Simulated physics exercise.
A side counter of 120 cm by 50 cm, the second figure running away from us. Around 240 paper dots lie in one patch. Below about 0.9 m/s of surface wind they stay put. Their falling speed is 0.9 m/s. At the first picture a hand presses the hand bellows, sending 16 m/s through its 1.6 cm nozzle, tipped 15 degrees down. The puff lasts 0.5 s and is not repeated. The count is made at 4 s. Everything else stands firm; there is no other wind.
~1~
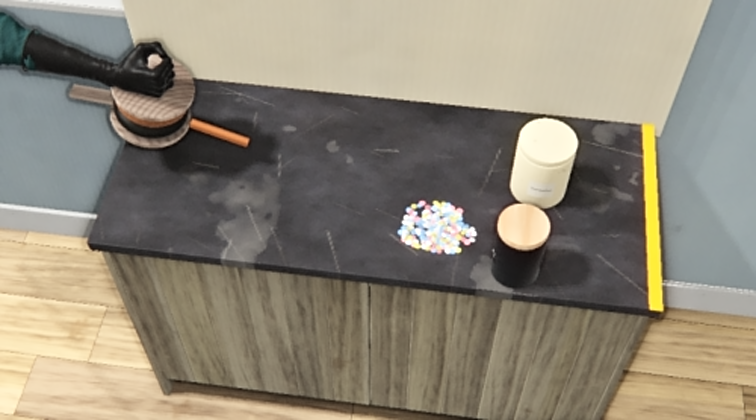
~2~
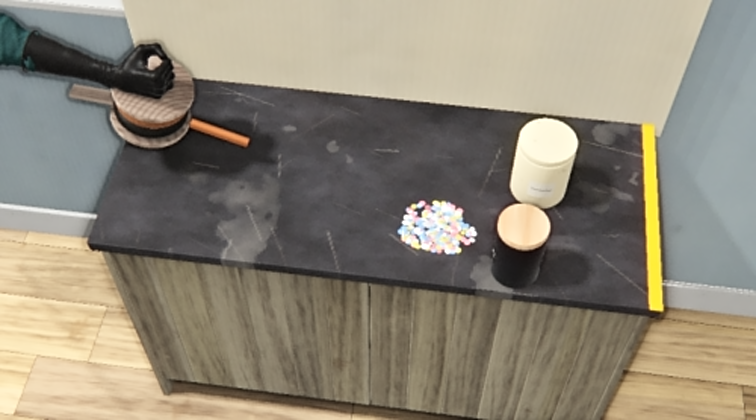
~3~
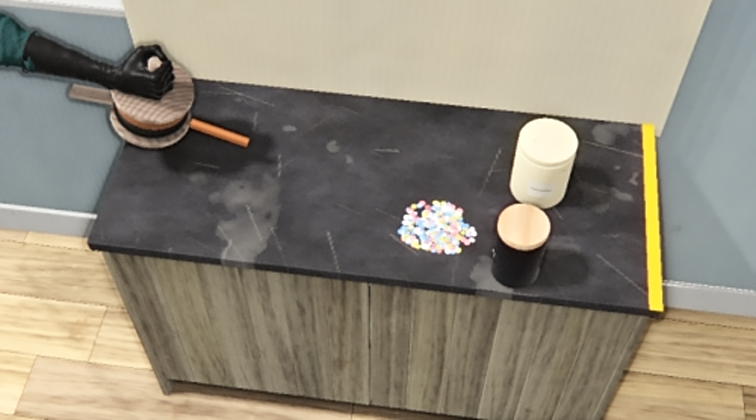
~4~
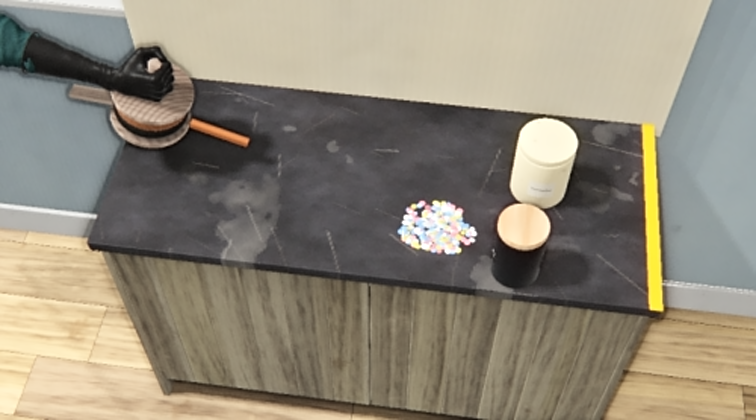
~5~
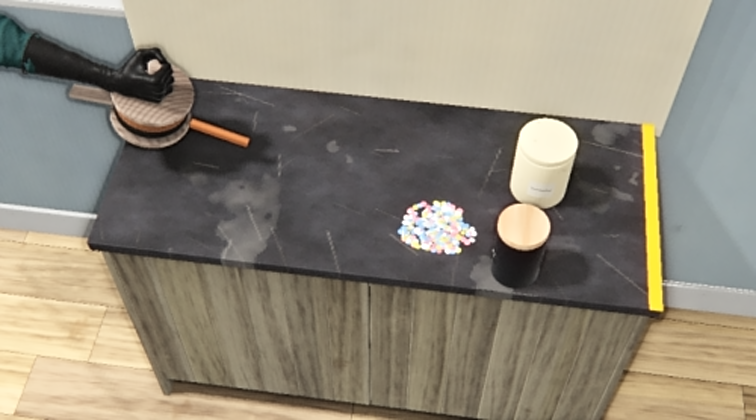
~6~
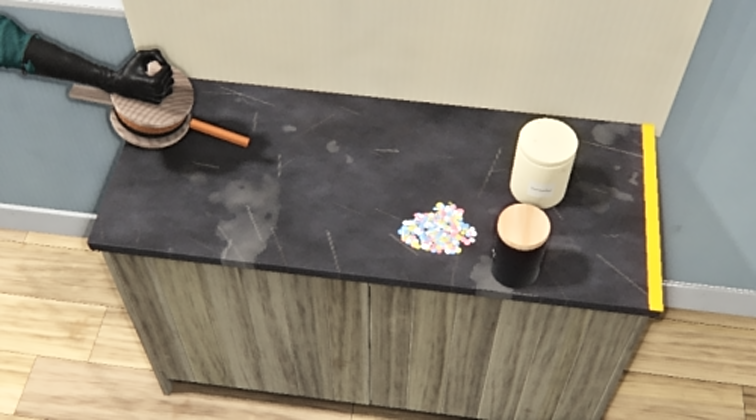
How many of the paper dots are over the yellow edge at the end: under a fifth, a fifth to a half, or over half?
The share over the yellow edge is from a fifth to a half.
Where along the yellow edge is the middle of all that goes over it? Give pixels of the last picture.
Near (661, 274).
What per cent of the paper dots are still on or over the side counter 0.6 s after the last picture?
Near 50 %.
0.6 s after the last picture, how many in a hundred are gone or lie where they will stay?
About 50 %.
Then, 0.6 s after the last picture, 34 % are over the yellow edge; the middle of those left on the top is near (500, 253); 45 % are gone or lie where they will stay.
Then, 1.0 s after the last picture, 36 % are over the yellow edge; the middle of those left on the top is near (500, 252); 99 % are gone or lie where they will stay.
Then, 2.0 s after the last picture, 36 % are over the yellow edge; the middle of those left on the top is near (500, 252); 100 % are gone or lie where they will stay.
Then, 3.8 s after the last picture, at the end, 36 % are over the yellow edge; the middle of those left on the top is near (500, 252).
